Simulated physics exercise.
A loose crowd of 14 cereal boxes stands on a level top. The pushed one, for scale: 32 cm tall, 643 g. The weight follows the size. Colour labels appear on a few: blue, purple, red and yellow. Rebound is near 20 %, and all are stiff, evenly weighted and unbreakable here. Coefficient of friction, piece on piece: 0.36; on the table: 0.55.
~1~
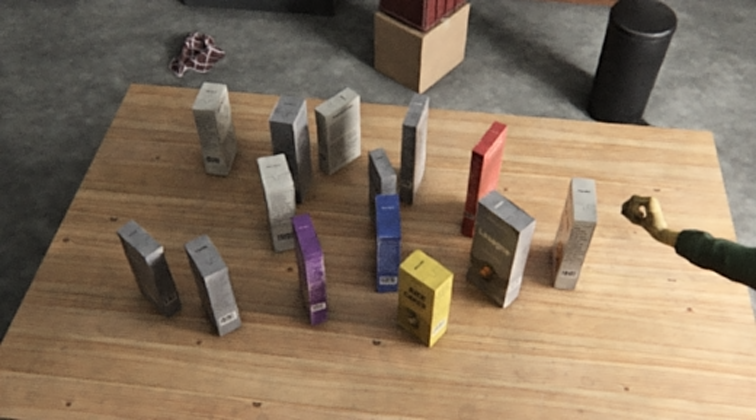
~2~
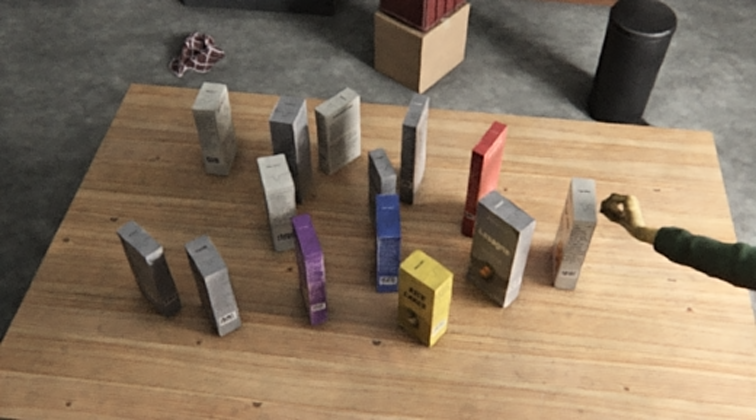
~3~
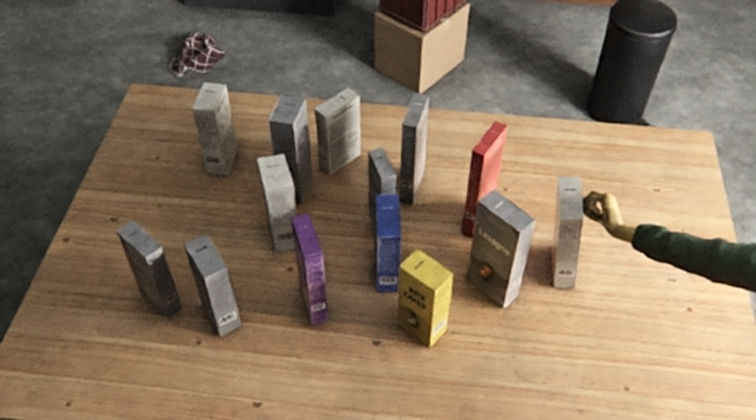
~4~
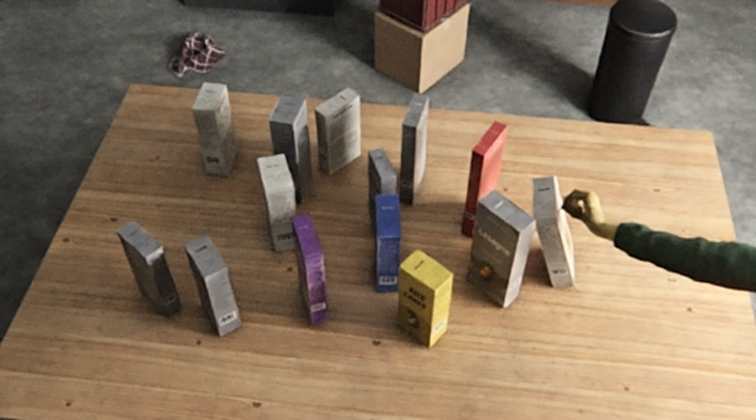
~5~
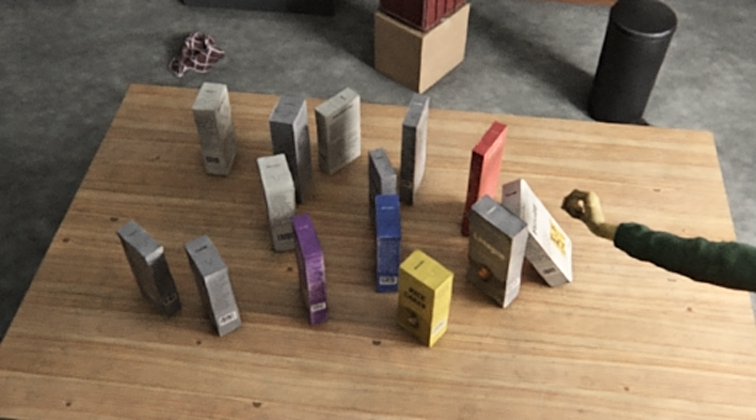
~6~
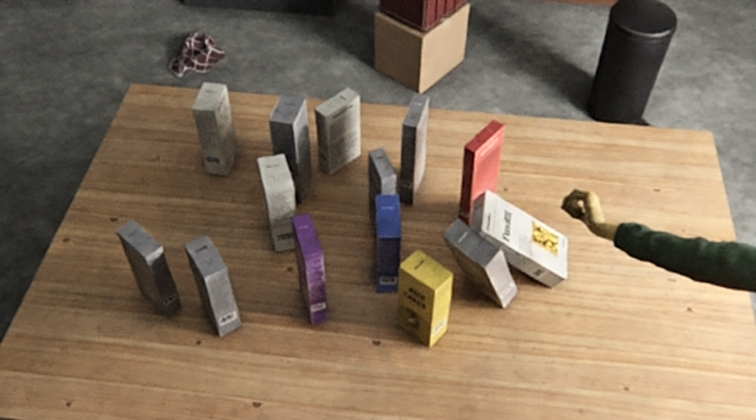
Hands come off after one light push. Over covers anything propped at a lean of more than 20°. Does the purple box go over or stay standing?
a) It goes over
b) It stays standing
(b) It stays standing.
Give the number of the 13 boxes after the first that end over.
5 in total.
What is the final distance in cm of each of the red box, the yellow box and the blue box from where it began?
Displacements: Red = 30, yellow = 20, blue = 0 (cm).
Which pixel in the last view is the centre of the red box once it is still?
Near pixel (443, 169).
Then, 0.14 s past the last view, 1 of the 13 other boxes over; purple box unmoved; red box 19° from how it stood.
Then, 0.32 s past the last view, 3 of the 13 other boxes over; purple box unmoved; red box 45° from how it stood.
Then, 0.48 s past the last view, 4 of the 13 other boxes over; purple box unmoved; yellow box lying flat.
Then, 0.72 s past the last view, 5 of the 13 other boxes over; purple box unmoved; yellow box lying flat.
In the end, 5 of the 13 other boxes over; purple box unmoved; red box lying flat; yellow box lying flat. Eight left standing. From the last view, middles, purple box near (311, 271), red box near (443, 169).
